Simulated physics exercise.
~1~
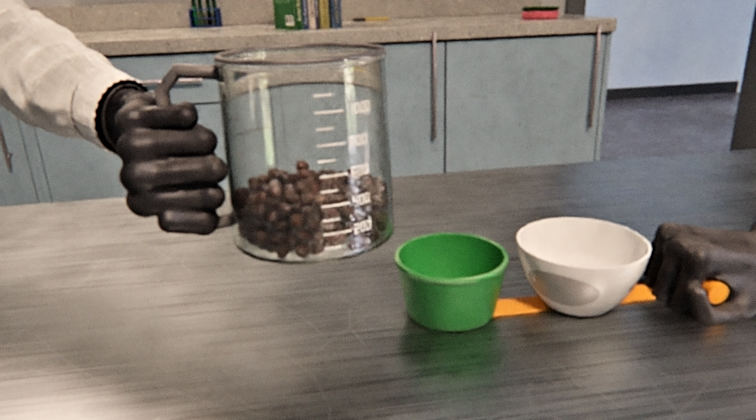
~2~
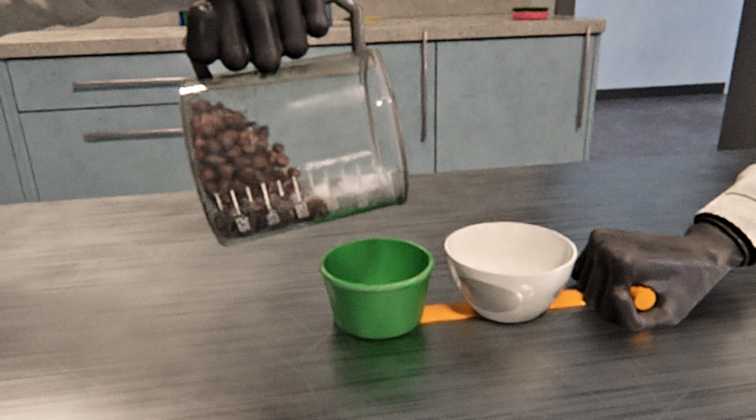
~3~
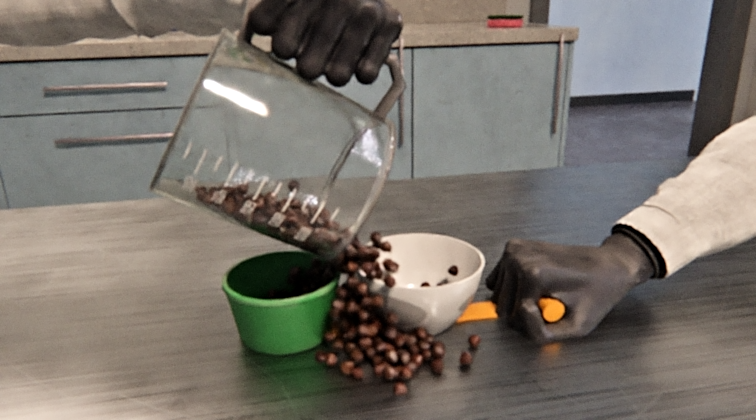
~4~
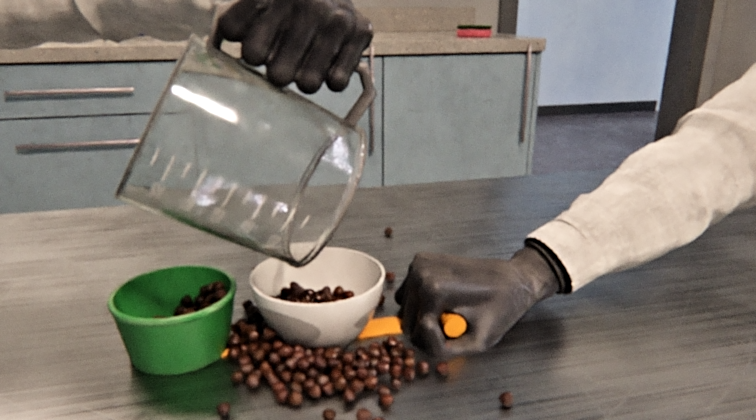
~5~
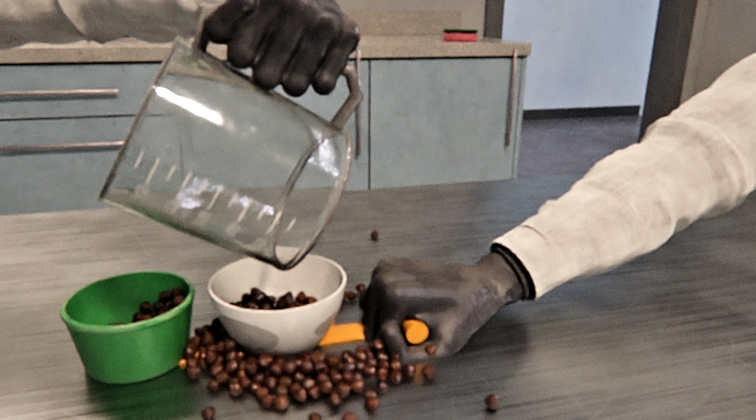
In this clip, one gloved hand tips a glass jug of coffee beans while another draws a green dish and white bowl leftward on an orange strip; beans land in both containers and spill across the table, leaving the jug empty and still tilted.
